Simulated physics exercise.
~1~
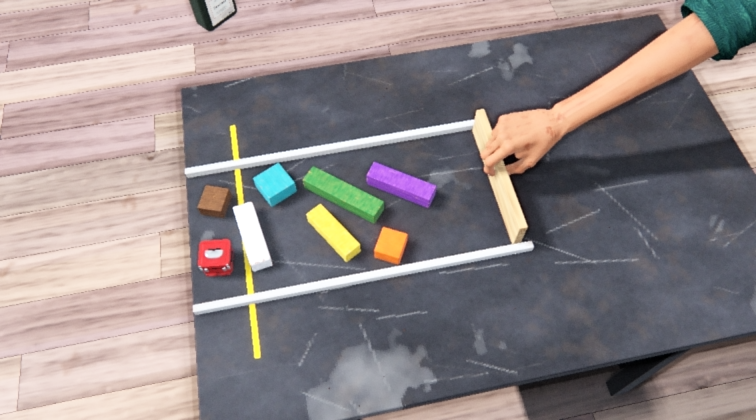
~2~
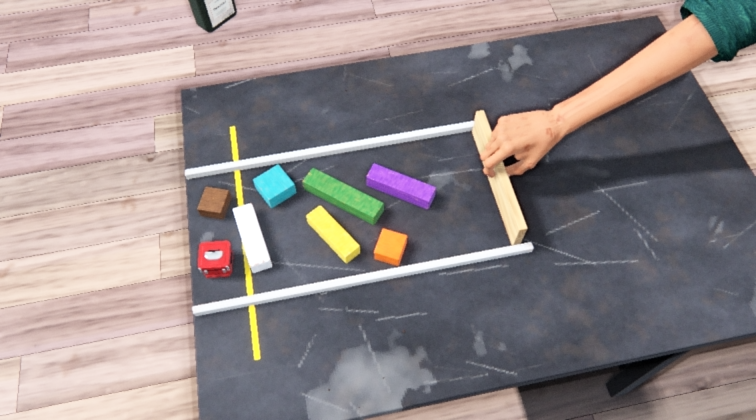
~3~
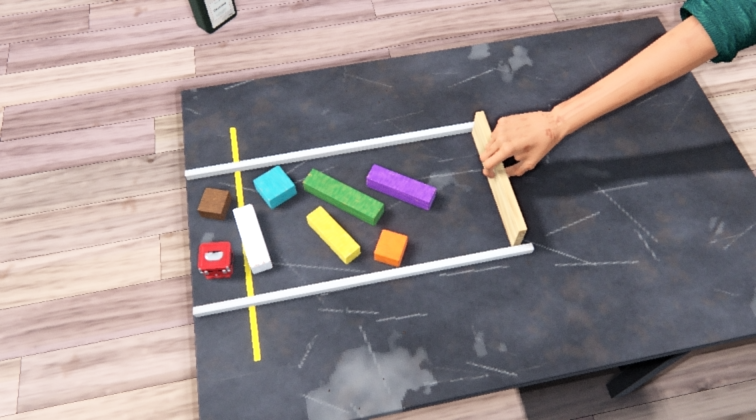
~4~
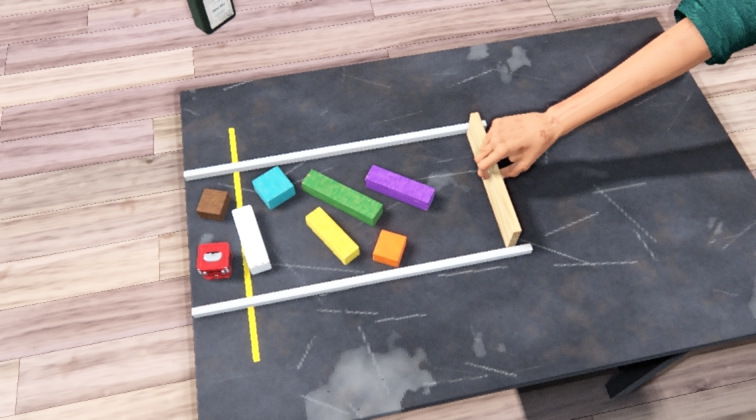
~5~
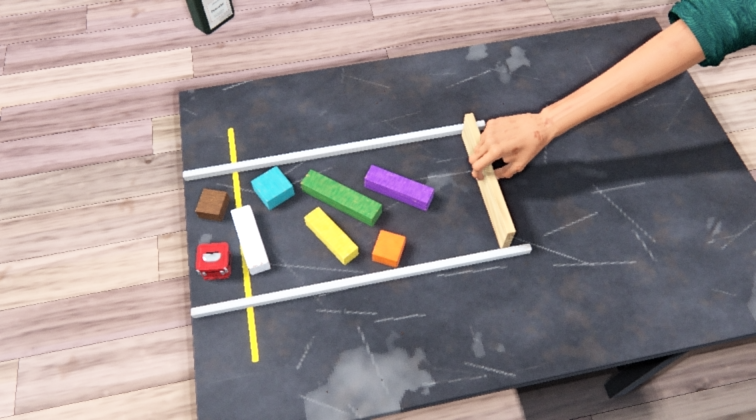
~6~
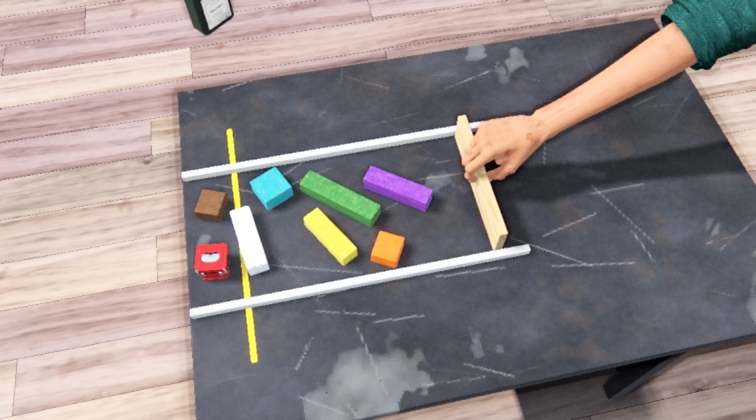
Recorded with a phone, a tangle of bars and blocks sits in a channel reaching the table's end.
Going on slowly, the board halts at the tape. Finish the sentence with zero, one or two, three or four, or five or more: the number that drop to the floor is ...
The number that drop to the floor is three or four.
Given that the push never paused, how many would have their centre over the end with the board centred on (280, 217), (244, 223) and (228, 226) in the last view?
In that order 0, 3 and 5.
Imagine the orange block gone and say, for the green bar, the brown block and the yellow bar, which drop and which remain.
I'd say the green bar stays where it is, the brown block ends up down, and the yellow bar stays where it is.
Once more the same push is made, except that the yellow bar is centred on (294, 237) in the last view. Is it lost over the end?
Then it stays on.
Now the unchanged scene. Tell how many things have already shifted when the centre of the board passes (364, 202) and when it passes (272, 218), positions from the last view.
4 by the first point, 8 by the second.
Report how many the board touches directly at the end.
At rest, 2 are in contact.
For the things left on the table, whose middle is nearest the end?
The turquoise block is the one.
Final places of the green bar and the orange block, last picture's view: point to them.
Reading them off: First (210, 230); then (232, 285).
A little later, none off yet; red case at rest near (214, 262); brown block at rest near (212, 206); white bar at rest near (249, 240).
Next, none off yet; red case shifted about its own width near (189, 268); brown block shifted about its own width near (191, 210); white bar shifted a little near (214, 246).
When it is over, the number that fall off is three or four; down, white bar, brown block and red case.
